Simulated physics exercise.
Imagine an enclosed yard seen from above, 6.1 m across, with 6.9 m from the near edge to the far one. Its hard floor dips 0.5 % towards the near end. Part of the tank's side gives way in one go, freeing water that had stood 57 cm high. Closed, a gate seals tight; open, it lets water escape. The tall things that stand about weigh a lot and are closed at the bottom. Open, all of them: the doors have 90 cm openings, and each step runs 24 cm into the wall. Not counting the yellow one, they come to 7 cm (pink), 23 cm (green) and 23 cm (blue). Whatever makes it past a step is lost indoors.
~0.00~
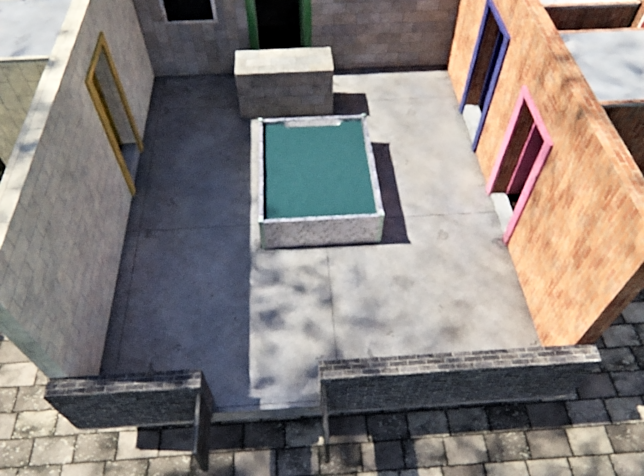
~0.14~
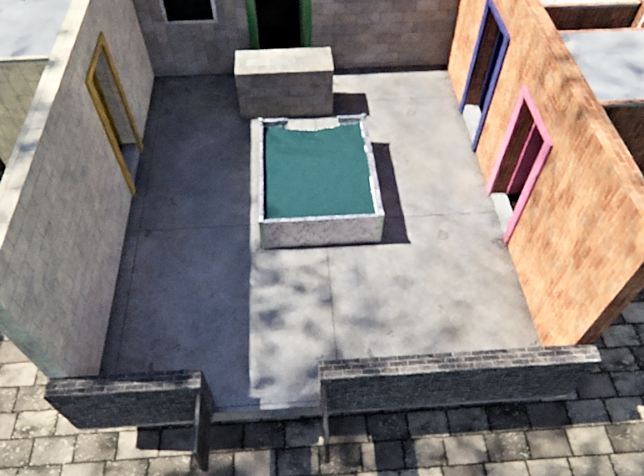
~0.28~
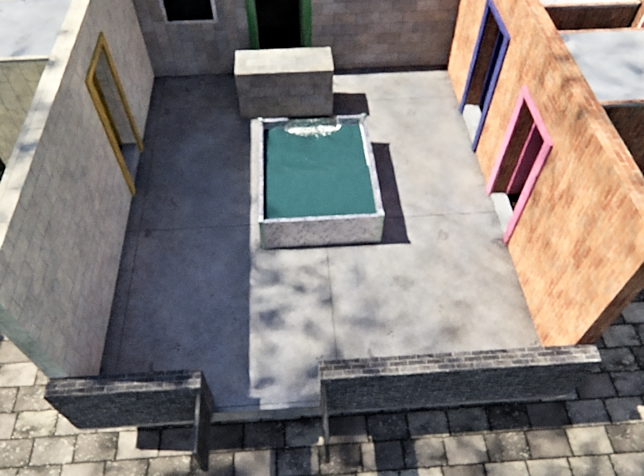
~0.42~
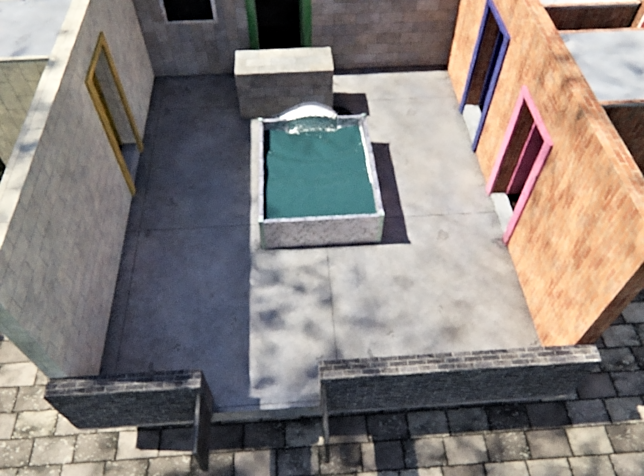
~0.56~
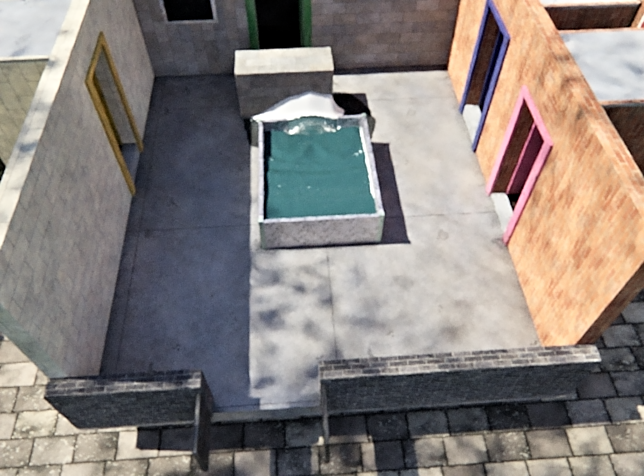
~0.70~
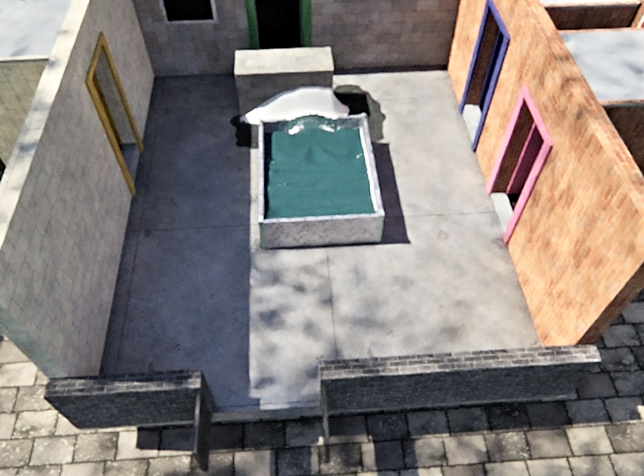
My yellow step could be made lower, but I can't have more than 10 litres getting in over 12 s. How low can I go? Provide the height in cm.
You could bring it down to roughly 14.5 cm.
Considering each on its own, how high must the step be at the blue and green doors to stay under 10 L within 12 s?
Close to 11.5 cm (blue) and close to 7.0 cm (green).
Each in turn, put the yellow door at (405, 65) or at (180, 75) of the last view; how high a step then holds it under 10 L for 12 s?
About 11.0 and 8.0 cm.
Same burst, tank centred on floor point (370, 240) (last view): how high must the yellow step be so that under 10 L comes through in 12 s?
Then it needs to be around 7.5 cm high.
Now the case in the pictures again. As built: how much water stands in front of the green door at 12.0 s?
Roughly 5.0 cm deep.
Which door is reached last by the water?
It's the green one.
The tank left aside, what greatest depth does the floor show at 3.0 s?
Max depth: Around 28 cm.
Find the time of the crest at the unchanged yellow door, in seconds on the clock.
I'd guess close to 2.6 seconds.
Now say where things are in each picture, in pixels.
The tank at (317, 168) is whole and still, 57 cm deep; the yellow door at (120, 127) is dry, in the first picture.
The gap is on the far side, the front 0.3 m out at a hidden place; the back of the tank holds 57 cm, in the second picture.
The front is at a hidden place, 0.8 m from the gap on the far side; 0.8 m2 of floor is wet, 57 cm left at the back, in the third picture.
The gap is on the far side, the front 1.0 m out at (340, 110); the back of the tank holds 57 cm, in the fourth picture.
The gap is on the far side, the front 1.4 m out at (347, 97); the back of the tank holds 57 cm, in the fifth picture.
Water pours out on the far side and has run 1.7 m, to (352, 90); about 7 cm deep outside, 57 cm at the back; 2.1 m in a straight line remain to the yellow door at (120, 127), in the sixth picture.
After 1.4 s water covers 20 % of the floor, deepest (44 cm) near (307, 124); it has not reached the yellow door.
After 3.0 s water covers 40 % of the floor, deepest (28 cm) near (307, 124); 16 cm at the yellow door, 0 litres in over its 25 cm step.
After 12.0 s water covers 95 % of the floor, deepest (8 cm) near (95, 402); 6 cm at the yellow door, 0 litres in over its 25 cm step.
At the yellow door as built, the water arrived by 1.7 s and peaked near 18 cm at 2.6 s.
With a step of 12.5 cm, 20 litres would have come in within the 12 s; with 17 cm, 2 litres. So under 10 litres takes about 14.5 cm.
